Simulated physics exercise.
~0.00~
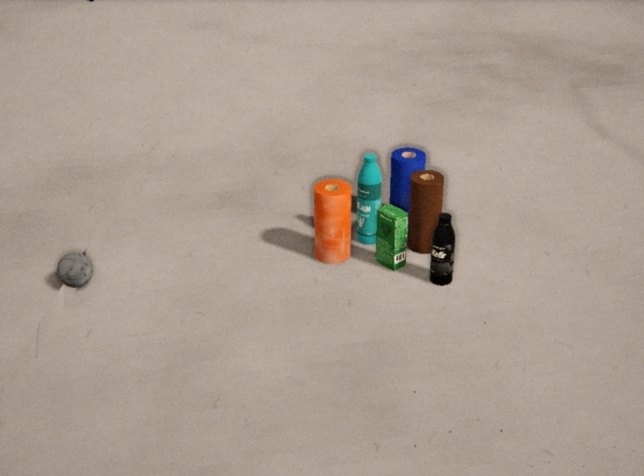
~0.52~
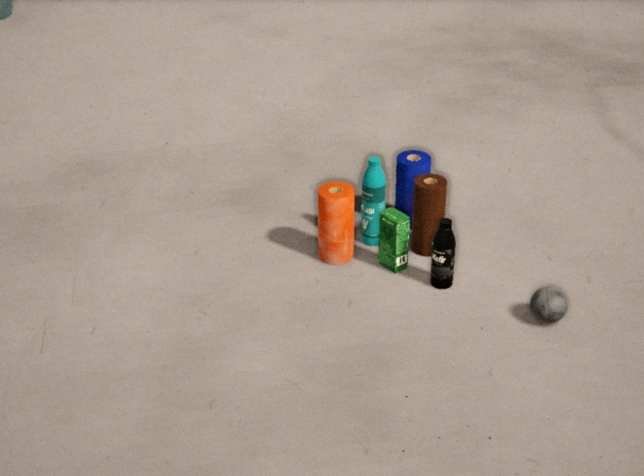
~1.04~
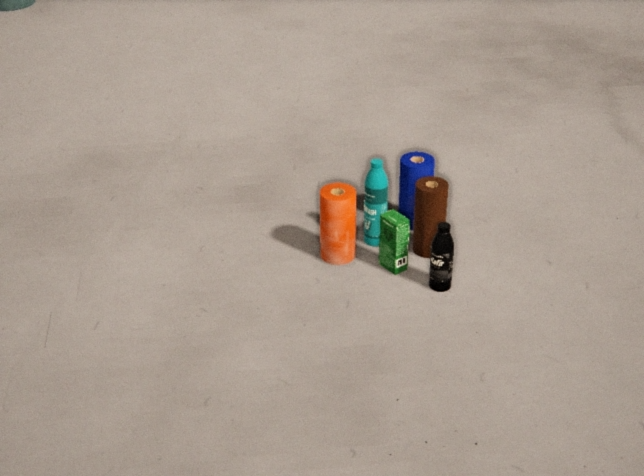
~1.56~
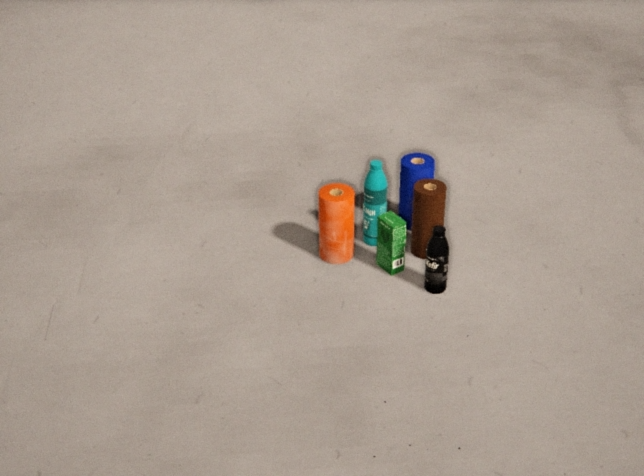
On a bare floor, a grey ball rolls right past six standing items, touching none.
